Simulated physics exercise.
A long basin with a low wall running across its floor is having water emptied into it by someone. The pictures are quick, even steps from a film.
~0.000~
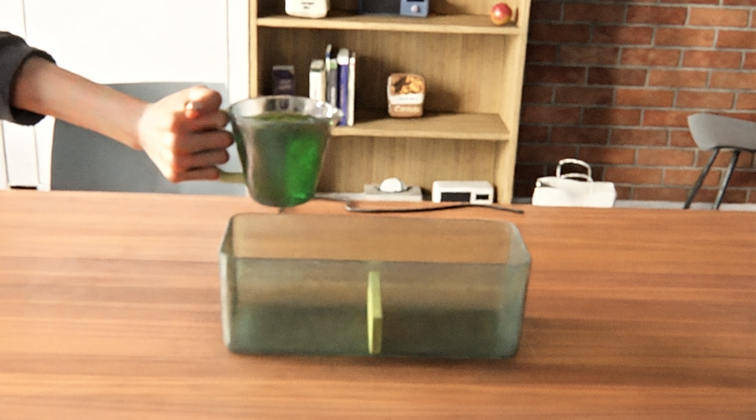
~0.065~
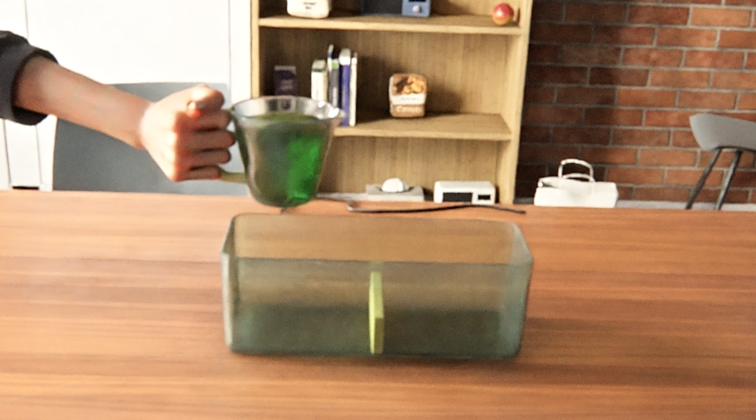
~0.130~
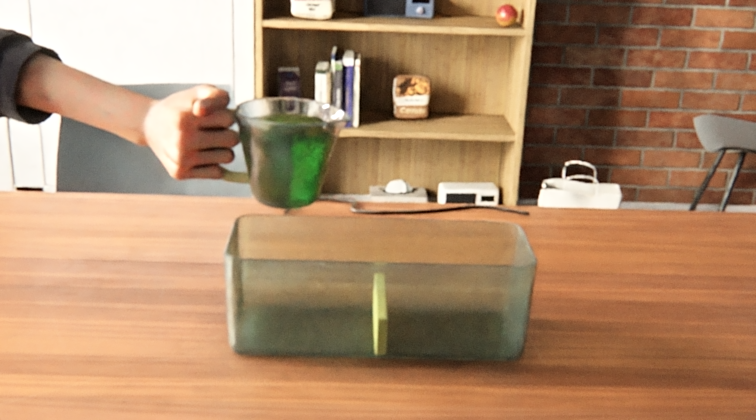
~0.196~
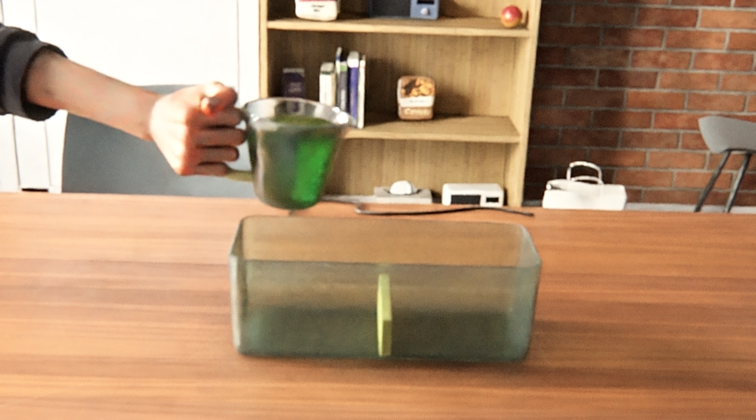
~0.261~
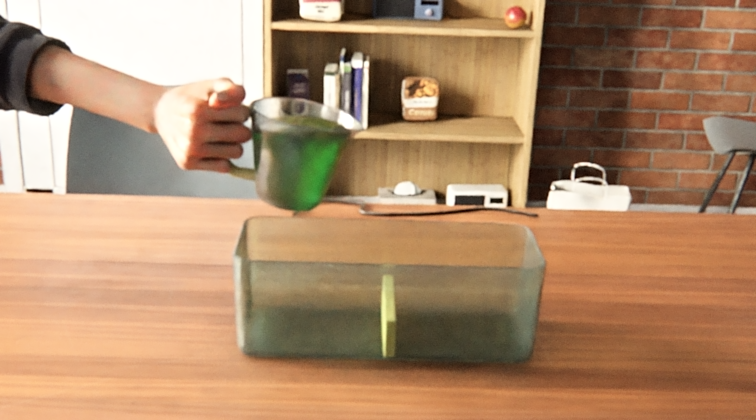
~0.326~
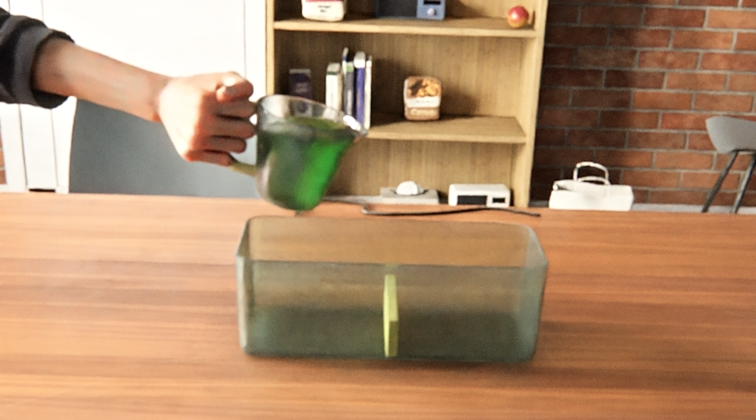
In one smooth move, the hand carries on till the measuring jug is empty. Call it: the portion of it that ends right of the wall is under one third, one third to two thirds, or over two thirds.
Over two thirds.
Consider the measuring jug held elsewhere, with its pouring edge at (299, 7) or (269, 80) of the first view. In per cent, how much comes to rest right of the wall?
45 and 5 per cent.
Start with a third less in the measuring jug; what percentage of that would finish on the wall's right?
About 70 in a hundred.
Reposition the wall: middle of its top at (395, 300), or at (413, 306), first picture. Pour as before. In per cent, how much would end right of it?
Roughly 45 % and 15 %.
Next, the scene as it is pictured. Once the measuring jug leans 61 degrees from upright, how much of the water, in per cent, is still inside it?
Still holding around 70 %, give or take.
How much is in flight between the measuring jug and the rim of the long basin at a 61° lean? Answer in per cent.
It's about 20 per cent.
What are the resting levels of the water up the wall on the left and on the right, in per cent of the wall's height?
Left side: Approx. 10 %; right side: Approx. 40 %.
A moment on, the measuring jug is tipped part way and 68 per cent is still to pour, 1 is left of the wall and 14 right of it.
Next, the measuring jug is tipped on its side and 17 per cent is still to pour, 8 is left of the wall and 65 right of it.
Then the measuring jug is tipped on its side and 0 per cent is still to pour, 20 is left of the wall and 79 right of it.
Later the measuring jug is tipped on its side and 0 per cent is still to pour, 21 is left of the wall and 78 right of it.
At rest 21 per cent lies left of the wall, 78 right of it and 0 outside.
